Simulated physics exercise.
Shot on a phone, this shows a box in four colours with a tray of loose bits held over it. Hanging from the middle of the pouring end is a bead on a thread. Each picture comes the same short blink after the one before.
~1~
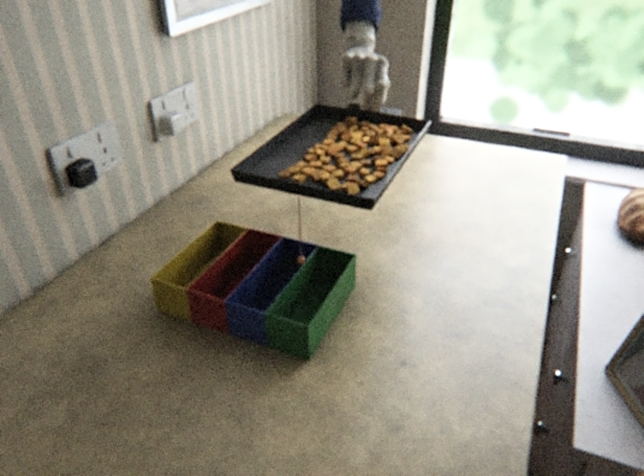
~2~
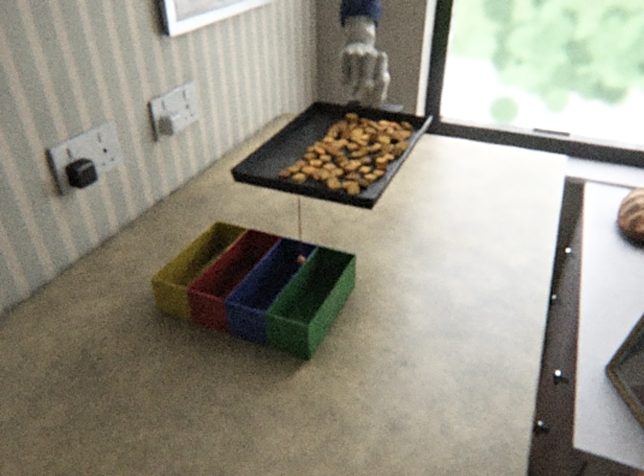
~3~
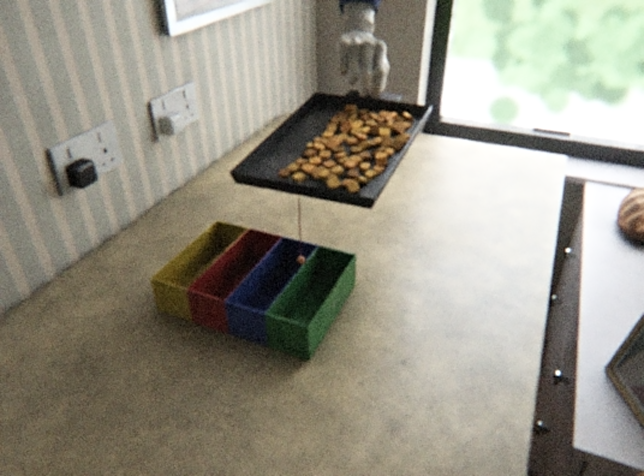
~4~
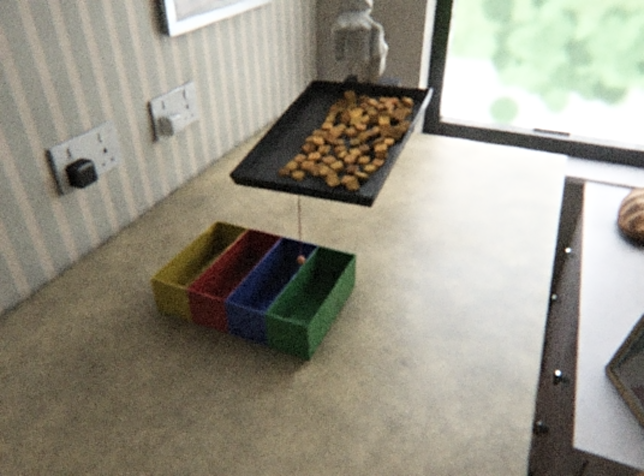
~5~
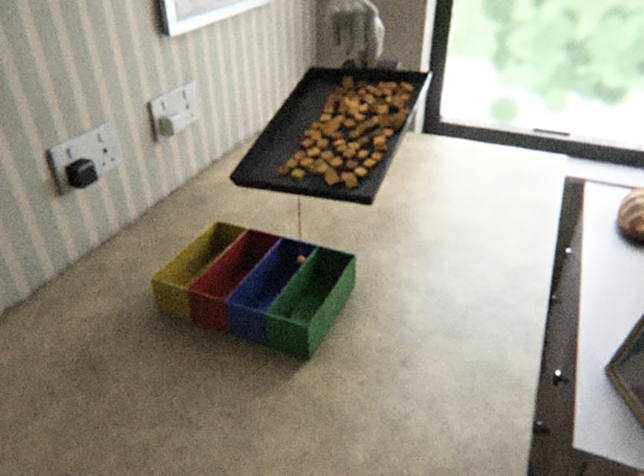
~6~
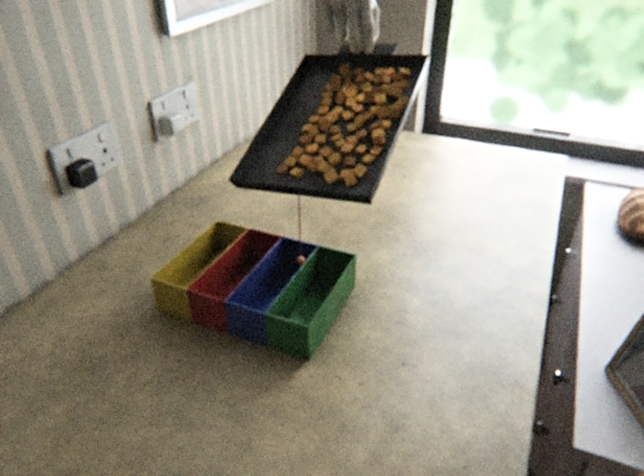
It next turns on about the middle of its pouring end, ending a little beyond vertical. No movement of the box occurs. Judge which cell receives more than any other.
The red cell receives the most.
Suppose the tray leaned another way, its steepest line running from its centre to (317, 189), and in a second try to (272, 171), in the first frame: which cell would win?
Try 1 - the green one; try 2 - red.
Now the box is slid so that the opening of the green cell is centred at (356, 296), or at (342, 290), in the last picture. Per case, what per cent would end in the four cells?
The first comes to 90 percent and the second to 90 percent.
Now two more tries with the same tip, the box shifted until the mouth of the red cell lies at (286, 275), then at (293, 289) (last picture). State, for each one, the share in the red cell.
Around 20 % followed by around 20 %.
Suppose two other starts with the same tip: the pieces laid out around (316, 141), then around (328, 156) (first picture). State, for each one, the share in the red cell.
Near 70 and 40 percent respectively.
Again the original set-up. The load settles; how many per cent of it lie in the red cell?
Close to 40 in every hundred pieces.
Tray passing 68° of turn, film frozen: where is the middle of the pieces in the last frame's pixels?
Roughly at (290, 157).
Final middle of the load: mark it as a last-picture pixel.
Last view, resting centre - approx. (254, 308).
Soon after the last picture, tray tipped steeply; nearly all on the tray; a stray few falling or outside the box.
A little later, tray tipped past a quarter turn; about a third on the tray; about a quarter in the red cell; a small part in the green cell; a small part in the blue cell; about a quarter falling or outside the box.
Later still, tray tipped past a quarter turn; about half in the red cell; about a quarter in the green cell; about a quarter in the blue cell; a stray few in the yellow cell; a stray few falling or outside the box.
At rest, tray tipped past a quarter turn; about half in the red cell; about a quarter in the green cell; about a quarter in the blue cell; a stray few in the yellow cell; a stray few outside the box.
